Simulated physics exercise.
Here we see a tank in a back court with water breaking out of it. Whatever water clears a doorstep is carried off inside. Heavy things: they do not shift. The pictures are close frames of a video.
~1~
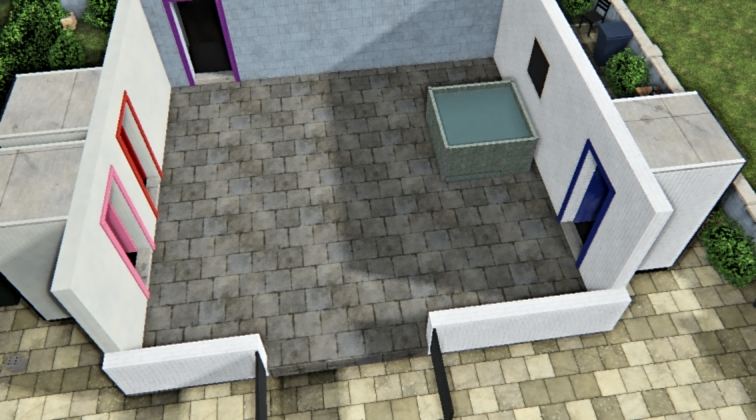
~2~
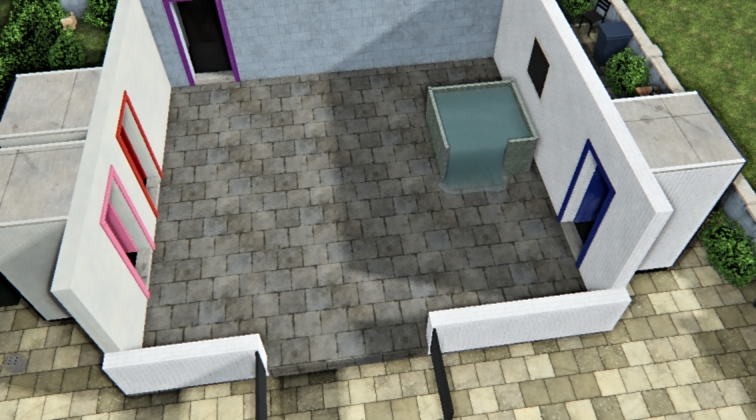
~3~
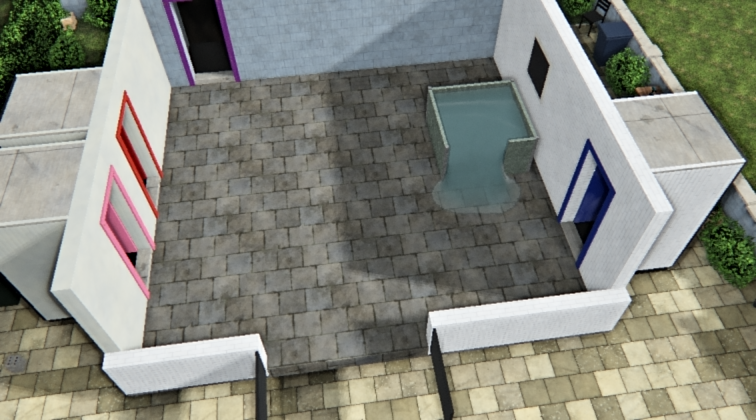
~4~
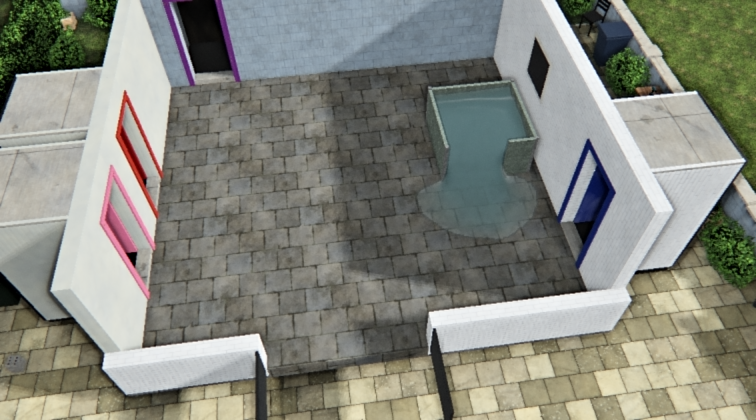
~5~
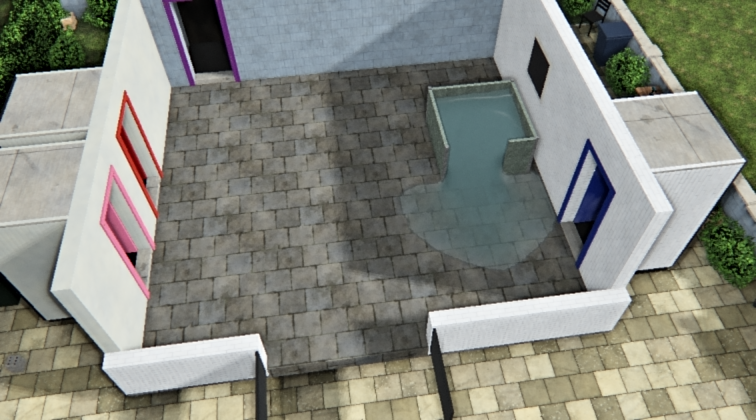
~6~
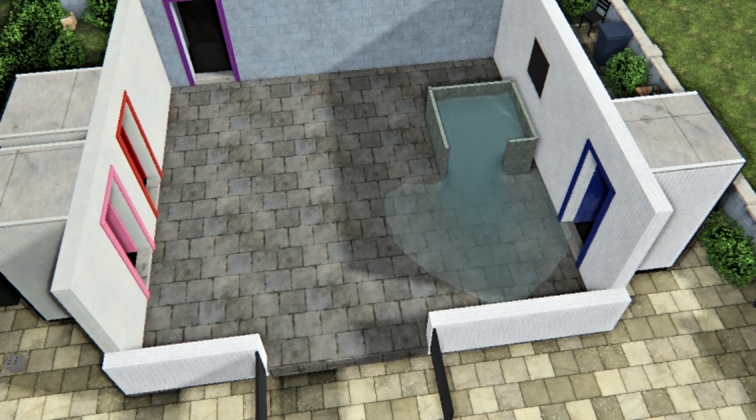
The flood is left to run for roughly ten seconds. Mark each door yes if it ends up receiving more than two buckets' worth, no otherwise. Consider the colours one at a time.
Purple door - no, pink door - no, red door - no, blue door - yes.
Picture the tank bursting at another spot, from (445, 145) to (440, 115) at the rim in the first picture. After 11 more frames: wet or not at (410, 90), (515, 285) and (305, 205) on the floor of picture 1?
Sequence: Spared / spared / wetted.
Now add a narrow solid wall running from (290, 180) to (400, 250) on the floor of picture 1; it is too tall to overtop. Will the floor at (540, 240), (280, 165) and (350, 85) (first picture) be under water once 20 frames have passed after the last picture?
Results in order: Swamped / bone-dry / bone-dry.
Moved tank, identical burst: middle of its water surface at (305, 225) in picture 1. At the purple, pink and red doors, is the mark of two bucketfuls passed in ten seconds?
Purple door falls short; pink door falls short; red door falls short.
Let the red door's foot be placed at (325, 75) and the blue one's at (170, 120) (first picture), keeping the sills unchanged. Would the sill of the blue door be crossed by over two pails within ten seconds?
Blue door: Falls short.
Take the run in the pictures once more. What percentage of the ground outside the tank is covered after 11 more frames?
Share estimate: About 30 per cent.
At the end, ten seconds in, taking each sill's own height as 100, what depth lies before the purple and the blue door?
In order: Roughly 20 and 120 in a hundred.
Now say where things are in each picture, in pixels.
In the first frame, the water tank at (481, 116) is whole and still.
In the second frame, water pours out at (475, 164) and has run to (440, 184).
In the third frame, the front is at (510, 206), out from the gap at (474, 166).
In the fourth frame, the front is at (509, 232), out from the gap at (474, 167).
In the fifth frame, the front is at (512, 263), out from the gap at (474, 167).
In the sixth frame, water pours out at (474, 168) and has run to (496, 302).
A moment on, water covers 25 % of the floor; the purple door not reached, the pink door not reached, the red door not reached, the blue door under two buckets in.
Next, water covers 30 % of the floor; the purple door not reached, the pink door not reached, the red door not reached, the blue door over two buckets in.
Then, water covers 30 % of the floor; the purple door not reached, the pink door not reached, the red door not reached, the blue door far over two buckets in.
Later, water covers 45 % of the floor; the purple door not reached, the pink door wet at the sill, nothing in, the red door wet at the sill, nothing in, the blue door far over two buckets in.
In the end, water covers 65 % of the floor; the purple door wet at the sill, nothing in, the pink door wet at the sill, nothing in, the red door wet at the sill, nothing in, the blue door far over two buckets in.
